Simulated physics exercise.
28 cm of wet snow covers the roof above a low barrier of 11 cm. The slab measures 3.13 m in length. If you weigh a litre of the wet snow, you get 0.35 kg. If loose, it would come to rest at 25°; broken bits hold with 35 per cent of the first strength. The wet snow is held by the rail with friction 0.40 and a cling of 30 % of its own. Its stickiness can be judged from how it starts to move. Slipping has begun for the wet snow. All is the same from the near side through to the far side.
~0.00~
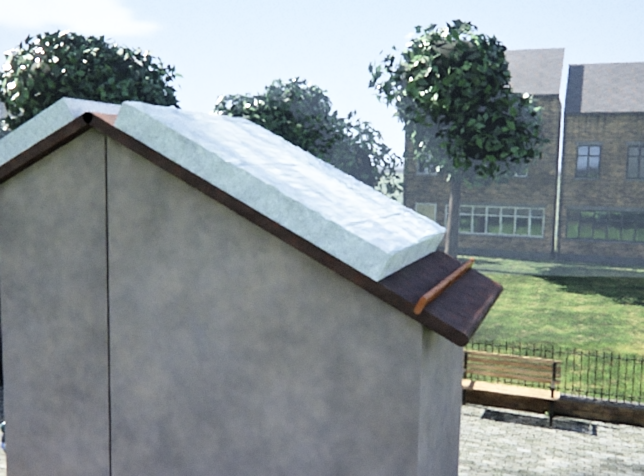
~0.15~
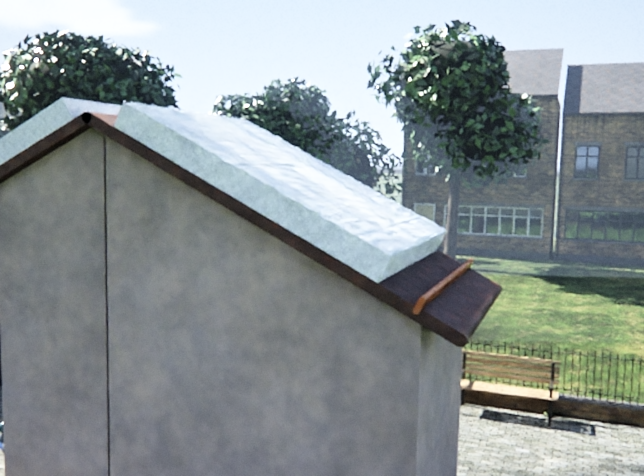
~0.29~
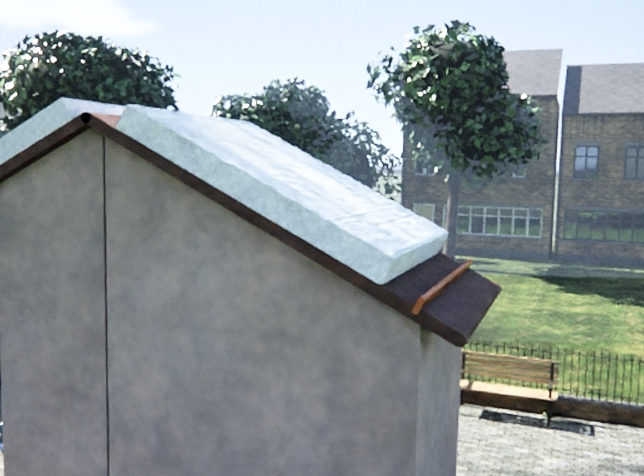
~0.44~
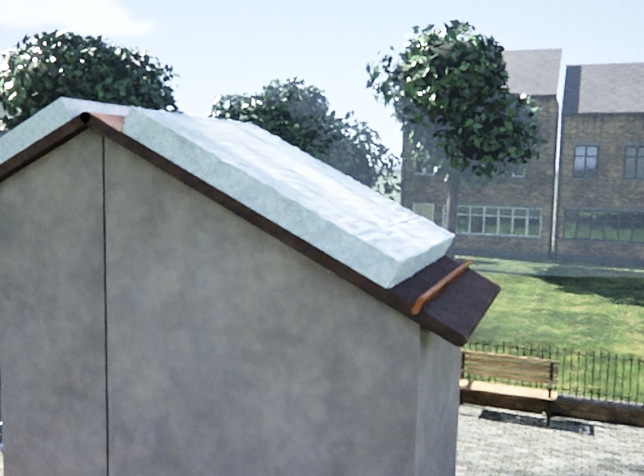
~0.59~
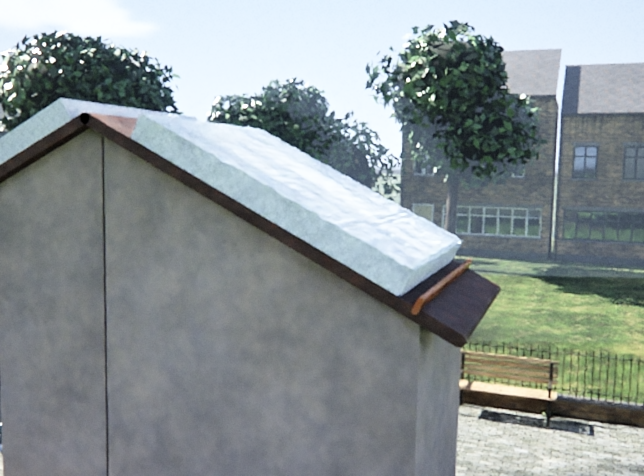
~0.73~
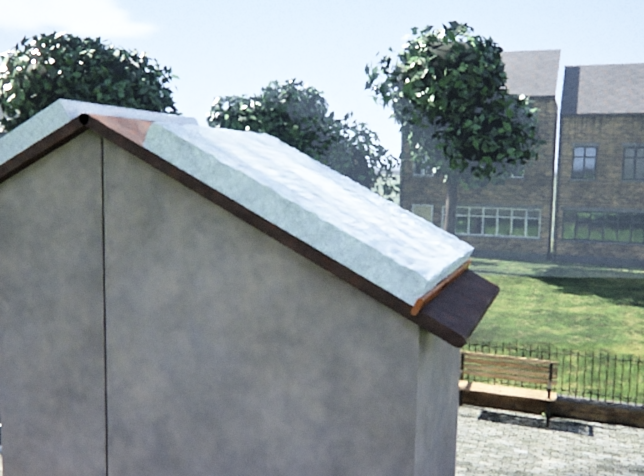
In a town square under a pale blue sky, the view looks level at the upper part of a small grey-walled building with a pitched roof. Thick white snow covers its dark brown slopes, with an orange-brown rail near the right edge, and trees, brick houses, grass and a wooden bench beyond. The right-hand slab slides slowly, then faster, down rightward in one piece, baring reddish roof near the ridge and reaching just over the rail.
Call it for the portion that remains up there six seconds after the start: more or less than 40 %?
Call: More.
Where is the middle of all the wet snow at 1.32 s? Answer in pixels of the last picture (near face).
It comes out near (328, 238), give or take.
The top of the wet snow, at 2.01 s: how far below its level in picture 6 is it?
Roughly 0.4 metres.
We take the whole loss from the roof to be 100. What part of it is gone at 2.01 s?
Value noted: About 90 per cent.
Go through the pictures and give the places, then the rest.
In the first picture, leading edge of the wet snow at (388, 258).
In the second picture, leading edge of the wet snow at (389, 259), its middle shifted 1.4 cm.
In the third picture, leading edge of the wet snow at (392, 262), its middle shifted 5.9 cm.
In the fourth picture, leading edge of the wet snow at (400, 266), its middle shifted 14 cm.
In the fifth picture, leading edge of the wet snow at (411, 274), its middle shifted 26 cm.
In the sixth picture, leading edge of the wet snow at (427, 284), its middle shifted 42 cm, 2 % of it past the rail, in one piece.
After 1.32 s, 96 % of the snow is on the roof.
After 2.01 s, 82 % of the snow is on the roof.
After 2.71 s, 81 % of the snow is on the roof.
After 3.40 s, 81 % of the snow is on the roof.
After 6.00 s, at the end, 81 % of the snow is on the roof.
